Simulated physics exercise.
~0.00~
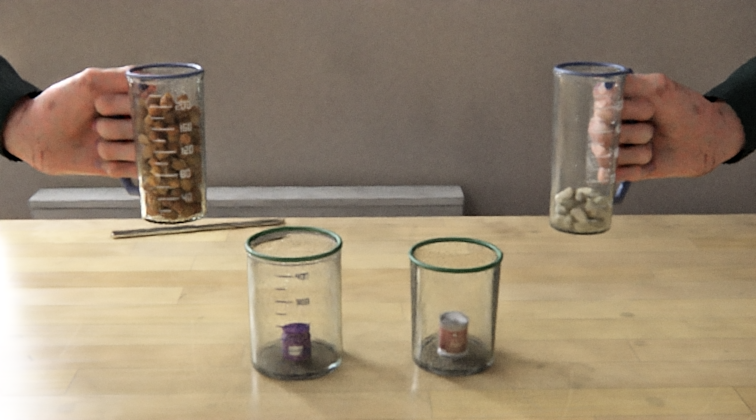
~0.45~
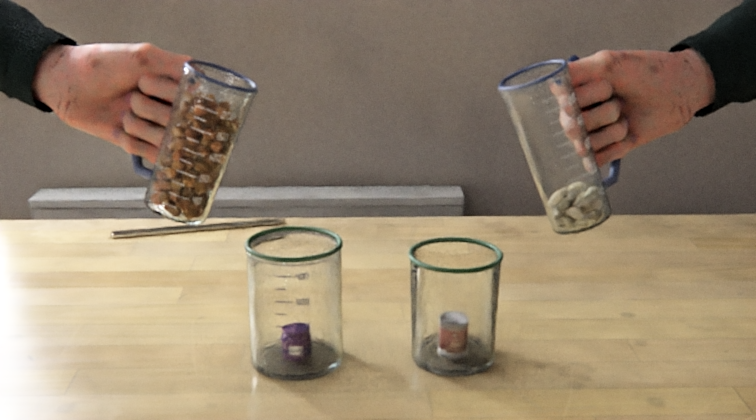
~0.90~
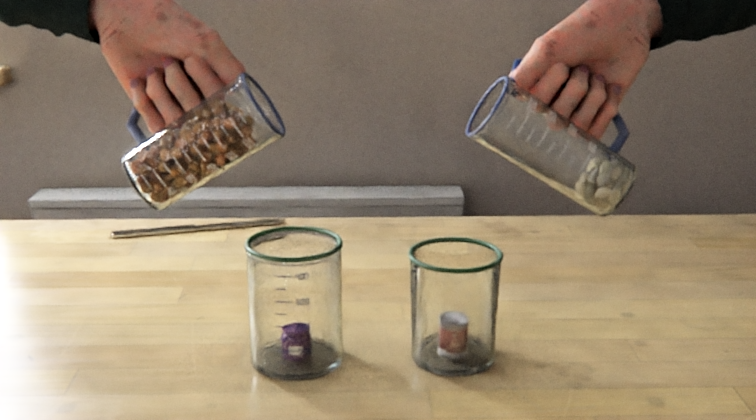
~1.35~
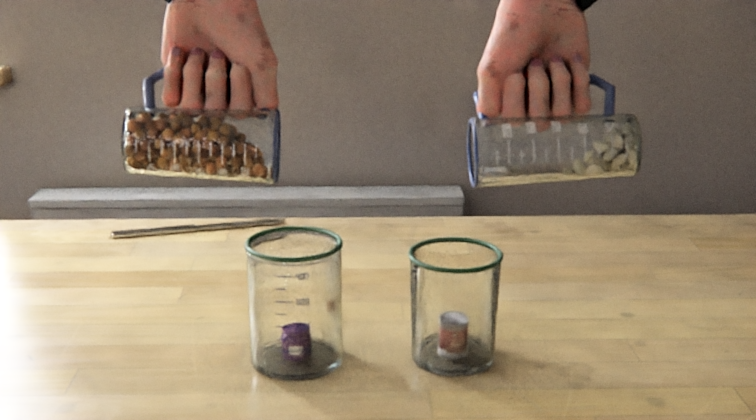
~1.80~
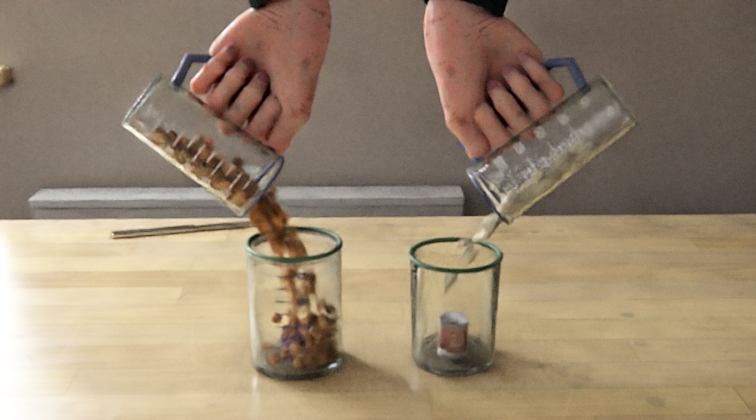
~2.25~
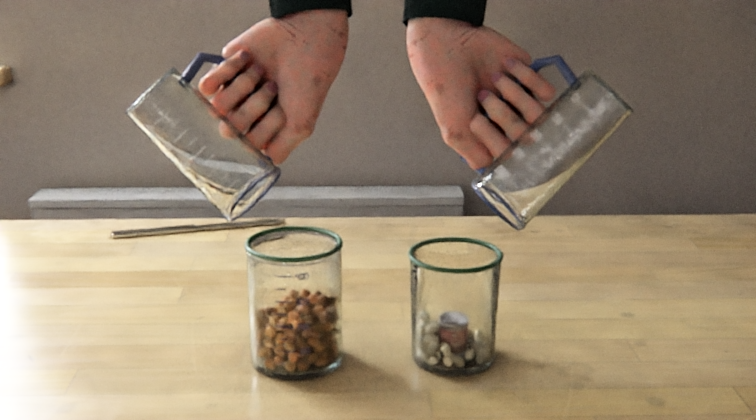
Two hands tipping cups of brown chunks and pale pebbles into glass beakers, burying the left object while the right still shows.
